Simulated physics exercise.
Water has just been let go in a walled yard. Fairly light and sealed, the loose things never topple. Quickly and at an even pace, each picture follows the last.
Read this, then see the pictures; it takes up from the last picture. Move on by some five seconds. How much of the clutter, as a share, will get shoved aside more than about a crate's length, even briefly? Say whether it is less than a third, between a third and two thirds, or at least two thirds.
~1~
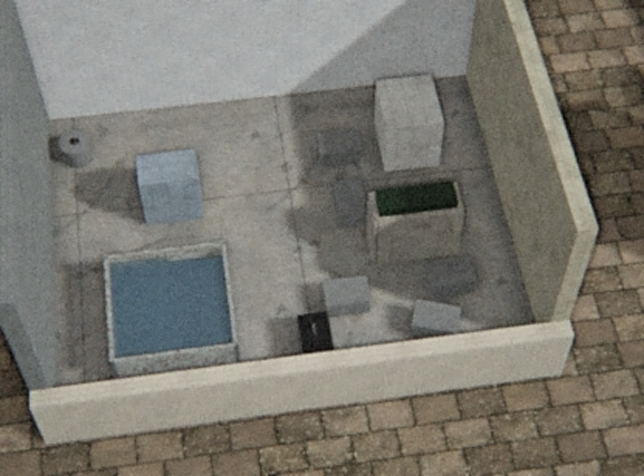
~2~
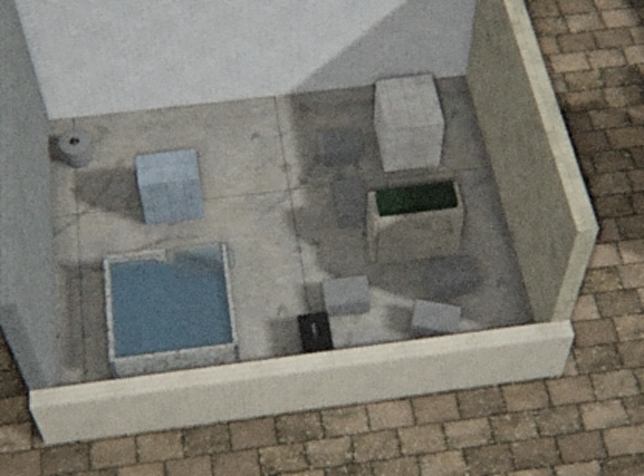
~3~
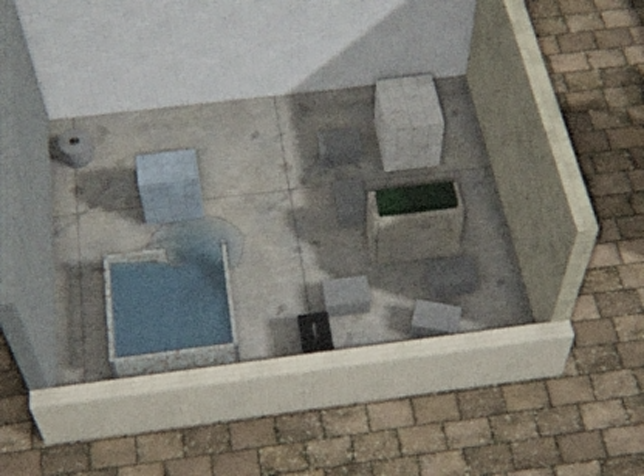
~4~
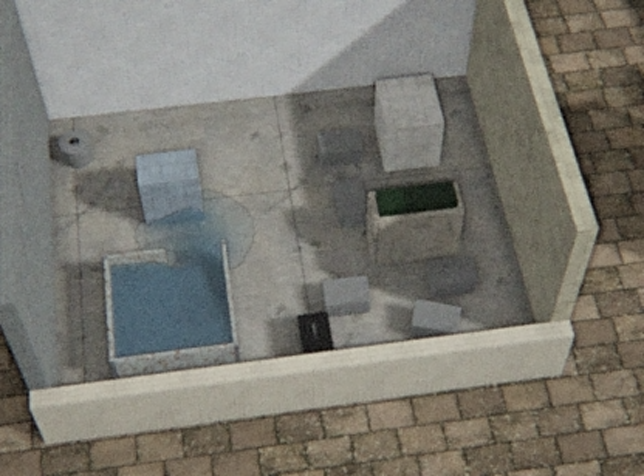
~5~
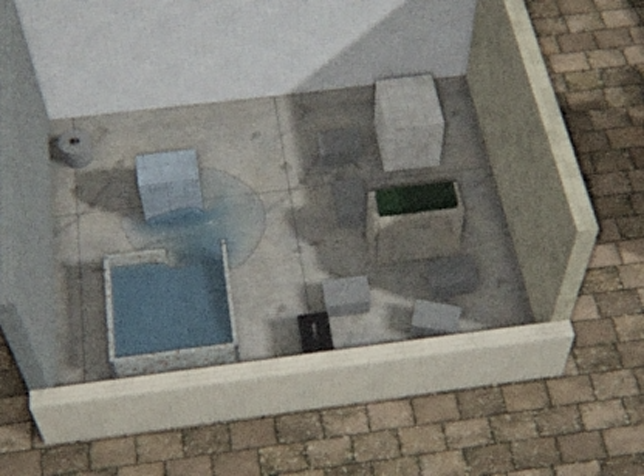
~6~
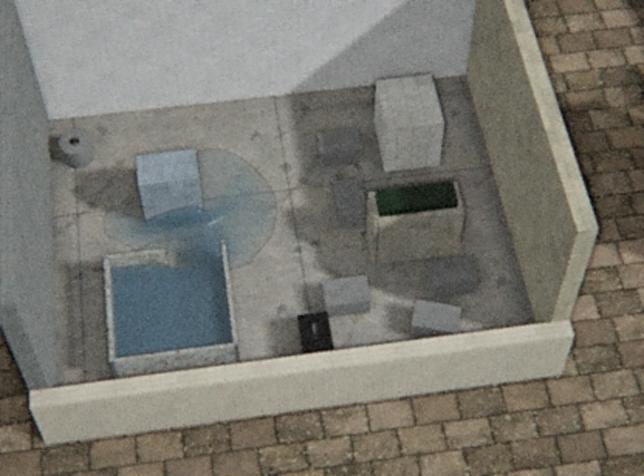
It is less than a third.
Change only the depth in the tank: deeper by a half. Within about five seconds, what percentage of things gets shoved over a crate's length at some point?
Share moved: 10 in a hundred.
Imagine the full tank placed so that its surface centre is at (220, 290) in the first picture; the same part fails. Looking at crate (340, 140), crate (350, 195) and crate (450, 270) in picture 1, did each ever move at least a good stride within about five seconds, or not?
In turn: That far or more, under that, never so far.
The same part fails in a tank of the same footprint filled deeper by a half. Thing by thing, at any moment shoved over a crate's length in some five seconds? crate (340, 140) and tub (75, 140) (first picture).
Taking them in order, went the full length and then didn't get there.
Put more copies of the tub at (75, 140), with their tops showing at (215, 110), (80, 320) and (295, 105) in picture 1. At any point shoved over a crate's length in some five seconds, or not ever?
Stays put, stays put, shoved clear.
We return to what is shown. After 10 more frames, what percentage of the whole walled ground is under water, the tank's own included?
45 per cent, roughly.
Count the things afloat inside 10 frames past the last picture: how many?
Counting them up gives 0.
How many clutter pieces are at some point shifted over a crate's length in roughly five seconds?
The total is 1.
A moment on, 0 of 7 are well off their spots; 0 afloat.
Next, 0 of 7 are well off their spots; 0 afloat.
Later, 1 of 7 are well off their spots; 1 afloat.
In the end, 1 of 7 are well off their spots, and 1 have been at some point; 0 afloat.
